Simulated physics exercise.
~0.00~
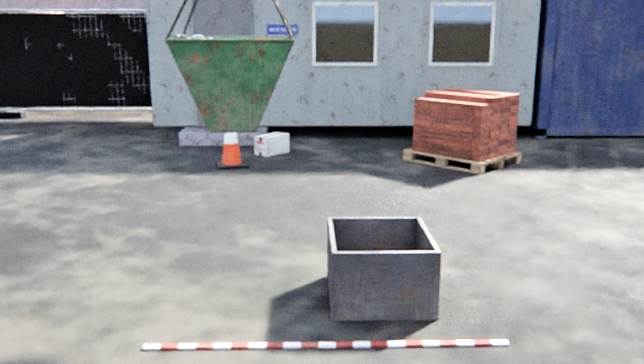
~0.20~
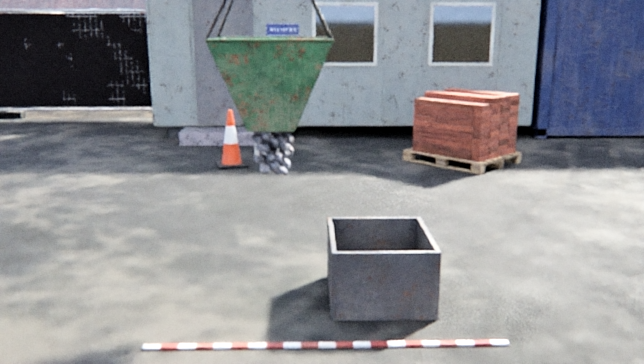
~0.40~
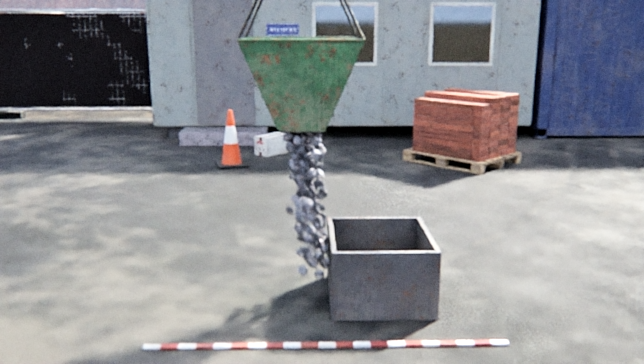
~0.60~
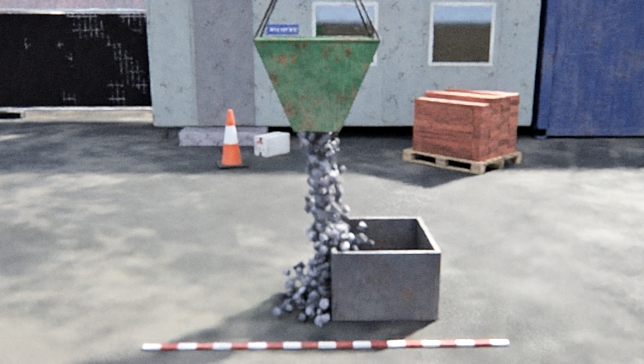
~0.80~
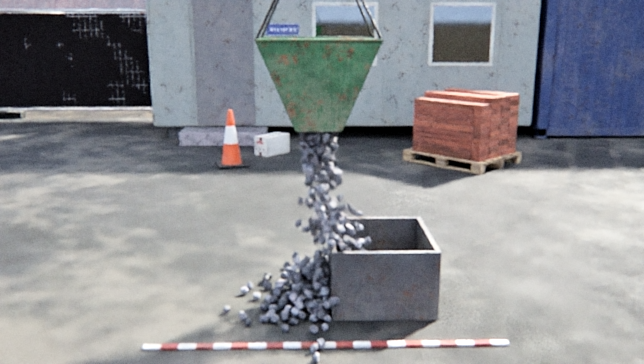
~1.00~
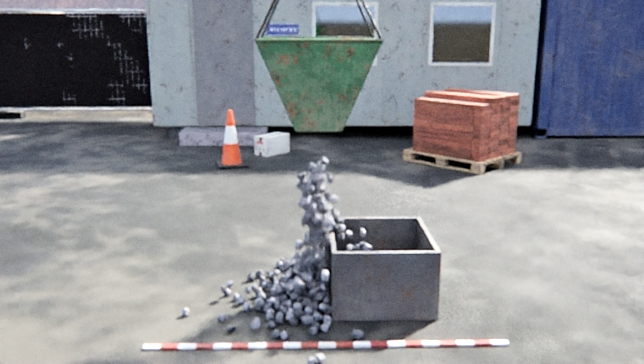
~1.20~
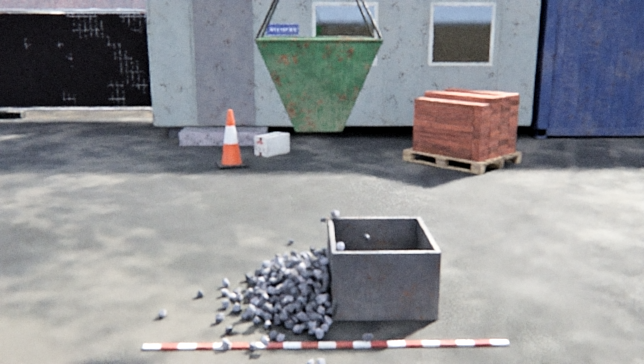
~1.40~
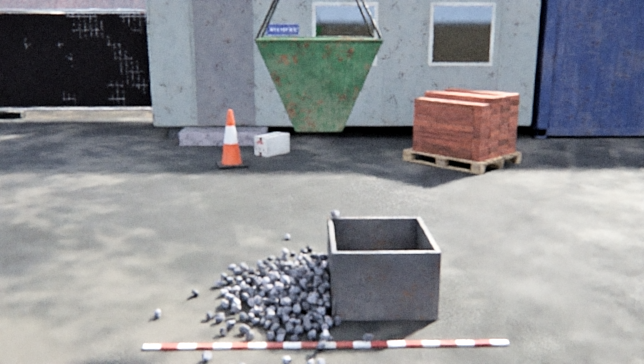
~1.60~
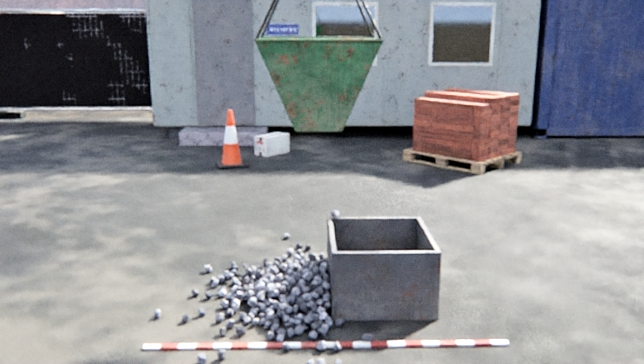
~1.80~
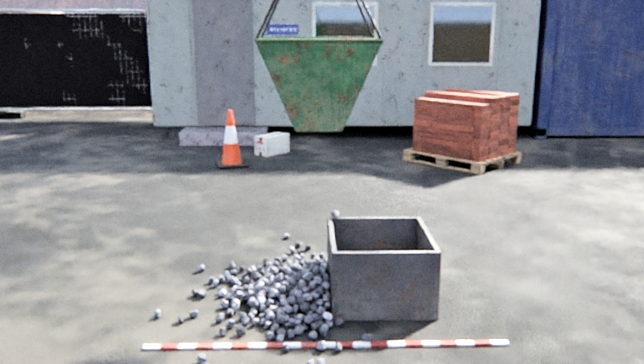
Green hopper moving right while spilling grey stones, most piling on the ground left of the open bin, some dropping inside.
